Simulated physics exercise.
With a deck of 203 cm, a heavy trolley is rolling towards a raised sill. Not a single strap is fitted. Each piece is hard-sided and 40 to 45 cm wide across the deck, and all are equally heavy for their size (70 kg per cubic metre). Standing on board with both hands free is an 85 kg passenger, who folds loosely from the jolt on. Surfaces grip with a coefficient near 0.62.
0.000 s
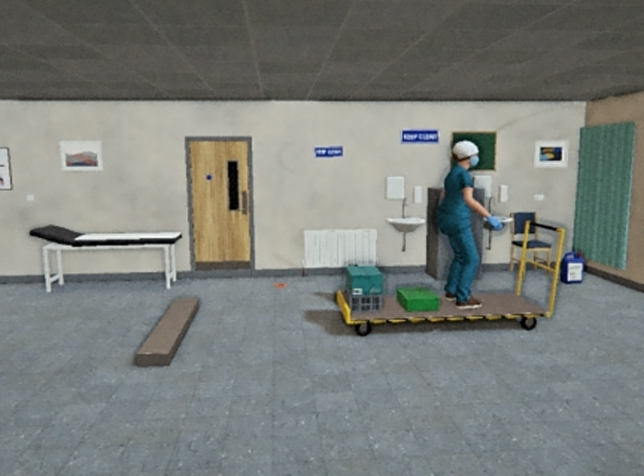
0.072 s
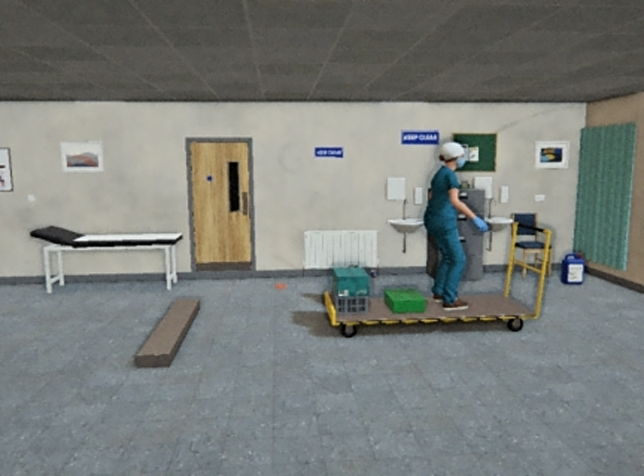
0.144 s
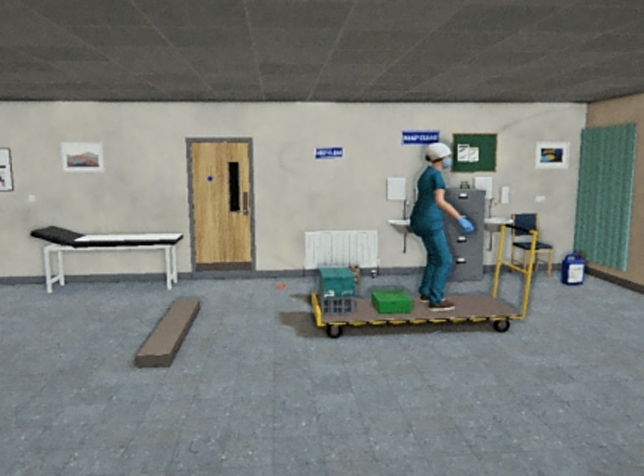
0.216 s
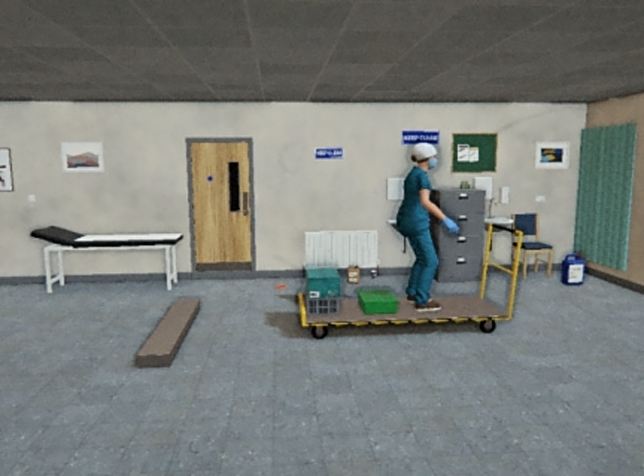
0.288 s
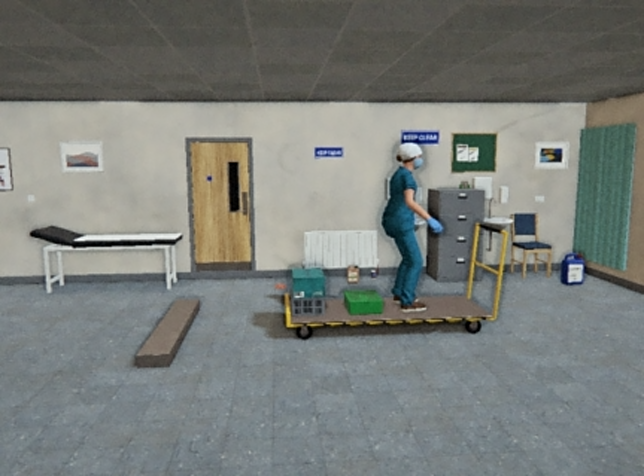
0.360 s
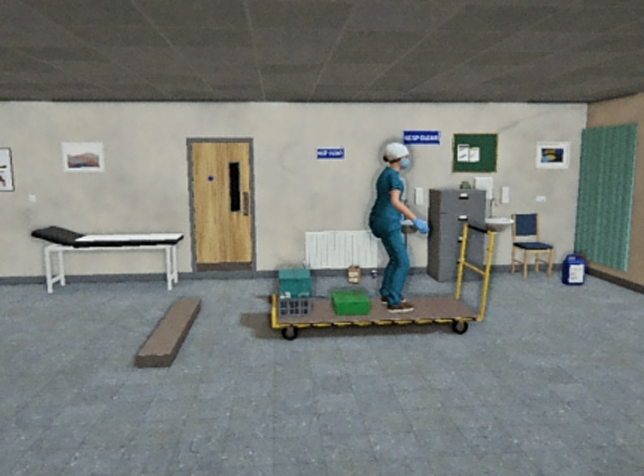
The footage shows a person in teal scrubs, a pale head covering and blue gloves standing on a yellow-edged flatbed trolley with teal and green containers as it rolls steadily left across a clinic-like room, gradually revealing a grey filing cabinet.
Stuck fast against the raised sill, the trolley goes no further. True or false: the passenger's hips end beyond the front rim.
False.
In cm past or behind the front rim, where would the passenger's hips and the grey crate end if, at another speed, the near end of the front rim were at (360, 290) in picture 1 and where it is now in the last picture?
Rest points: Hips at 30 cm past, grey at 20 cm behind.
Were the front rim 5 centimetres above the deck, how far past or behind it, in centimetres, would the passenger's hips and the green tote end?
The hips would stop 10 cm behind the front rim, and the green item 50 cm behind it.
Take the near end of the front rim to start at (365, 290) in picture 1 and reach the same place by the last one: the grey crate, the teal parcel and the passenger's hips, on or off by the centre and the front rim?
Result: Grey safe; teal gone; hips gone.
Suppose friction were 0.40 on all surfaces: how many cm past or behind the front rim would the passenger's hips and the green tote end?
Hips 0 behind, green 50 behind.
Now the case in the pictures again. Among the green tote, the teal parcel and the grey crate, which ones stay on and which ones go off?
Green: Still aboard; teal: No longer aboard; grey: Still aboard.
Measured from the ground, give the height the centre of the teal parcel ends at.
15 cm.
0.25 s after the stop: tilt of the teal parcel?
Its tilt is about 20°.
Impact comes at 0.83 s.
After 1.08 s the passenger's hips are 62 cm behind the rim, near (237, 248) in the last picture's view.
After 1.38 s the passenger's hips are 21 cm behind the rim, near (198, 283) in the last picture's view.
After 1.83 s the passenger's hips are 8 cm behind the rim, near (185, 284) in the last picture's view.
When all is still (2.9 s), past the rim, teal parcel; behind it, green tote, grey crate and the passenger's hips.
